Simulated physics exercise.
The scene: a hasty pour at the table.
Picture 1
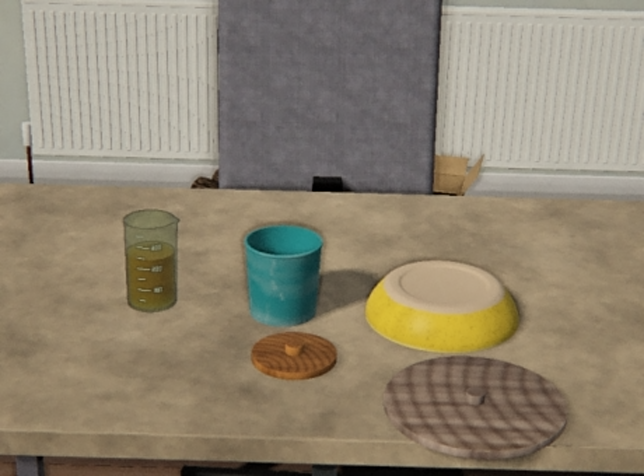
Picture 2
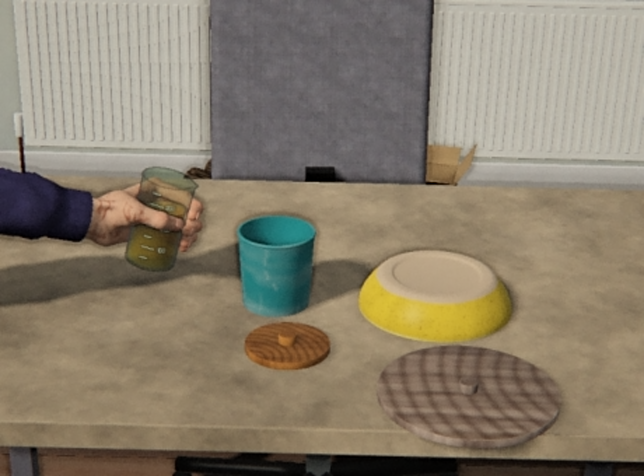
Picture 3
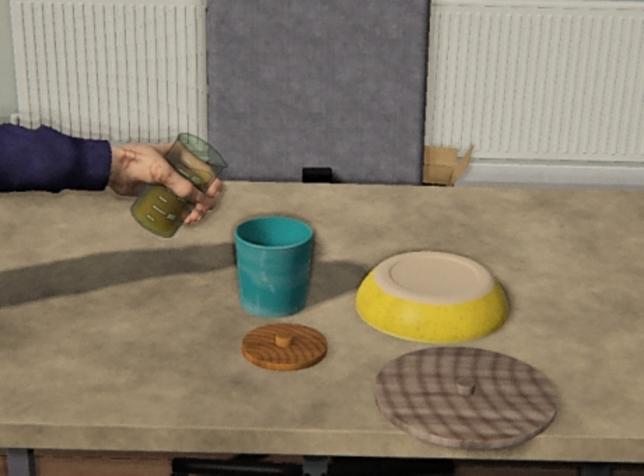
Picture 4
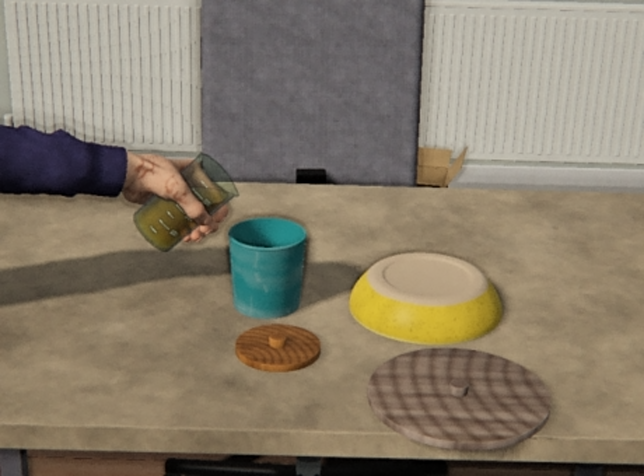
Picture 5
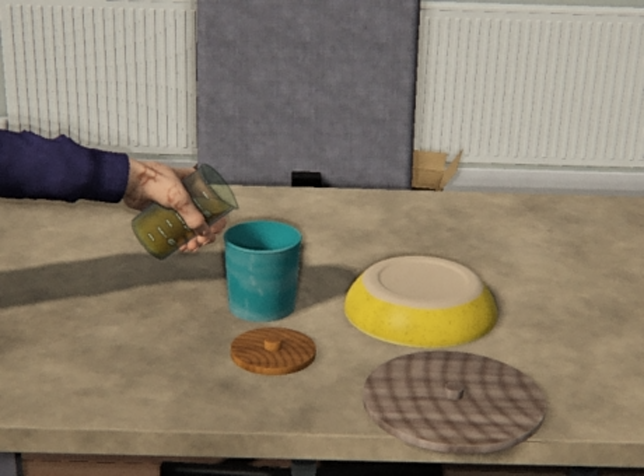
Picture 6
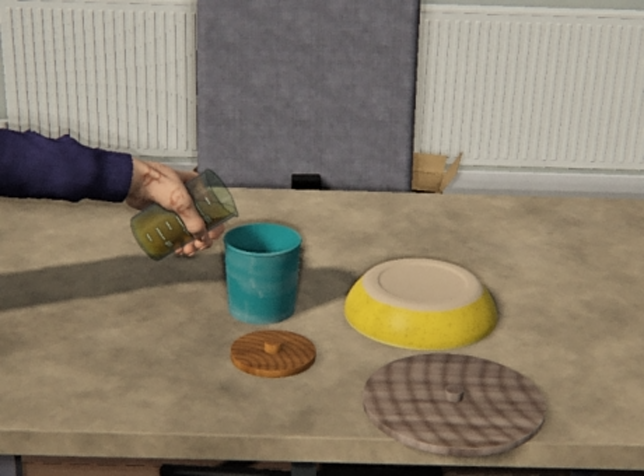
A glass beaker of yellowish liquid was lifted off the table by a hand from the left, moved toward a teal tub and tilted steadily rightward, while the upside-down yellow dish stayed put.
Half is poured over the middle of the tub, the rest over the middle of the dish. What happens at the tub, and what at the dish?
The tub catches it and the dish gets none inside.
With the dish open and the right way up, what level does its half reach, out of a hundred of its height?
Some 15 per cent.
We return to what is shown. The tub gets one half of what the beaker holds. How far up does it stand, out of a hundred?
Near 20 in a hundred.
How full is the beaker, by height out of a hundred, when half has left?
About 30 per cent.
Next, the apple juice goes into the tub.
After that, it runs off the upturned base of the dish.
Finally, the tub has its share inside; the dish is empty, in a puddle.
